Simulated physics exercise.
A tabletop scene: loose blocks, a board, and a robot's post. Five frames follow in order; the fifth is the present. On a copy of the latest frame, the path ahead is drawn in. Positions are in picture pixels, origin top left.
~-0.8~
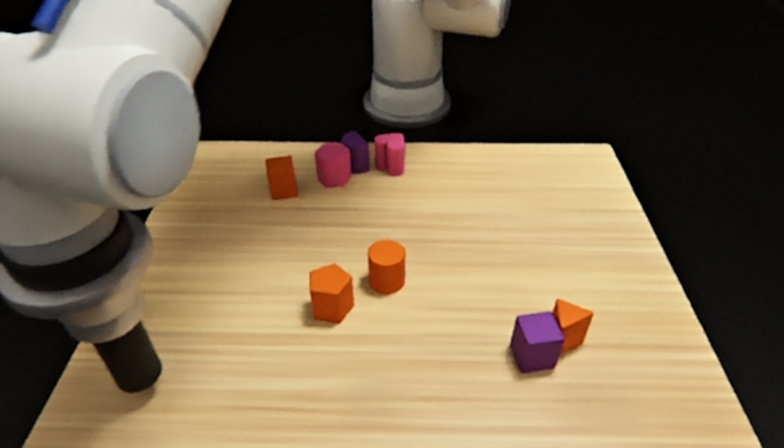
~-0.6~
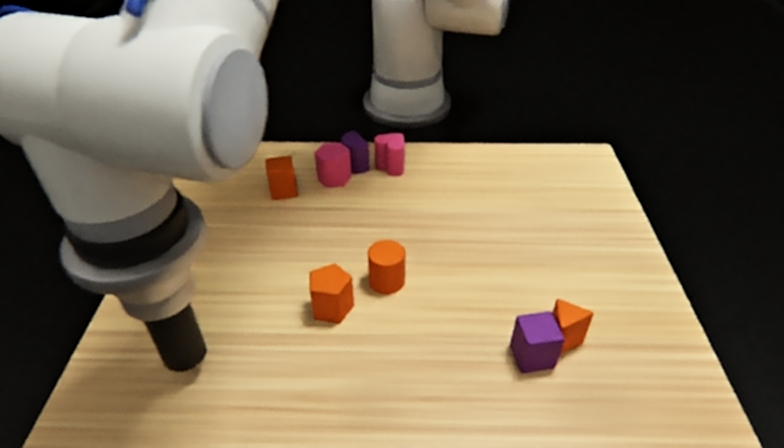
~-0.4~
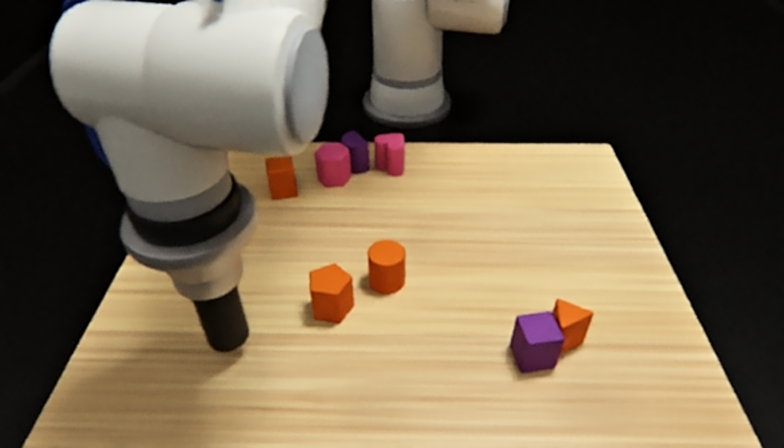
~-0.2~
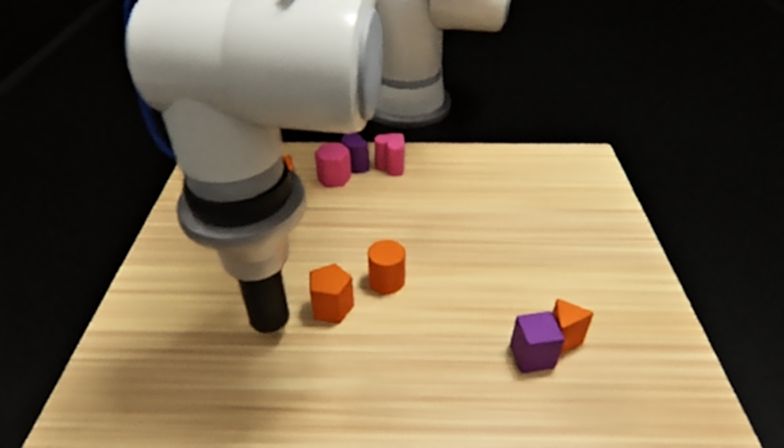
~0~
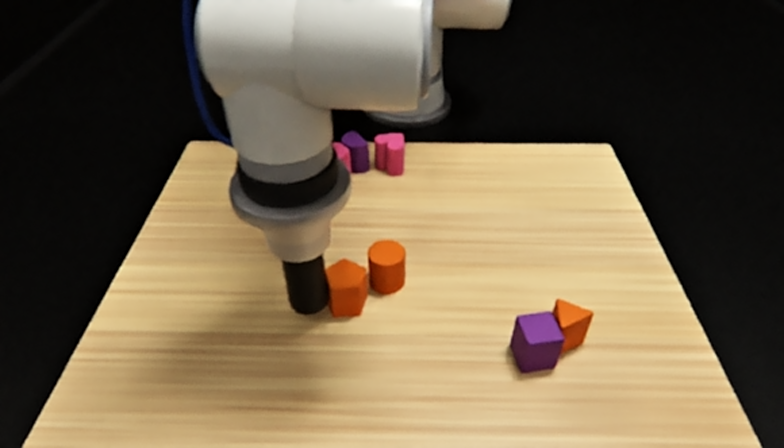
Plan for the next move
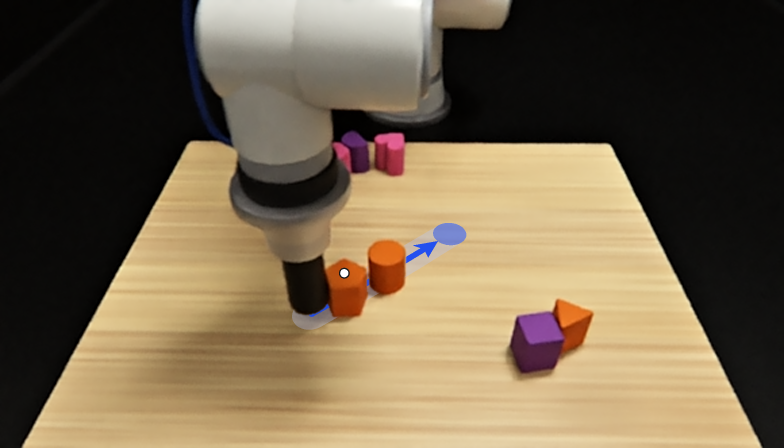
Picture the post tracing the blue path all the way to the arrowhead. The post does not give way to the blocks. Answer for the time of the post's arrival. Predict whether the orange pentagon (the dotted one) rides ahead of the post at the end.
I think the post loses the orange pentagon somewhere along the way.
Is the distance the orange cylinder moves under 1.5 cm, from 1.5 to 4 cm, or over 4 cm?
By the end of the path, it will have gone past 4 cm.
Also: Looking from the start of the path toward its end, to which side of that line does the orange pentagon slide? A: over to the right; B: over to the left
My answer is option A.
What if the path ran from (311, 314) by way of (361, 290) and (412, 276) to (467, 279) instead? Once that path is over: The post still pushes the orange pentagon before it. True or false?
The statement is incorrect.
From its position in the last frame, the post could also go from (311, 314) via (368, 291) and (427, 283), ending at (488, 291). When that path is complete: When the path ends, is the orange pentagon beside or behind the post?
No, that is not what happens.
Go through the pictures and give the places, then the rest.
The first picture shows lower end of the post at (140, 374), tops of blocks, orange pentagon at (329, 278), orange cylinder at (387, 251).
The second picture shows post at (185, 354), blocks as before.
The third picture shows post at (229, 335), blocks as before.
The fourth picture shows post at (270, 318), blocks as before.
The fifth picture shows post at (309, 300), orange pentagon at (344, 273), orange cylinder at (387, 251).
The drawn path runs straight from (311, 314) to (450, 234); the dot is on the orange pentagon.
On the path given first. One third of the way, post at (362, 271); orange pentagon at (398, 262), turned 35° clockwise; orange cylinder at (424, 239).
Two thirds of the way, post at (410, 245); orange pentagon at (414, 261), turned 70° clockwise; orange cylinder at (446, 235).
At the end, post at (451, 220); orange pentagon at (414, 261), turned 70° clockwise; orange cylinder at (463, 232).
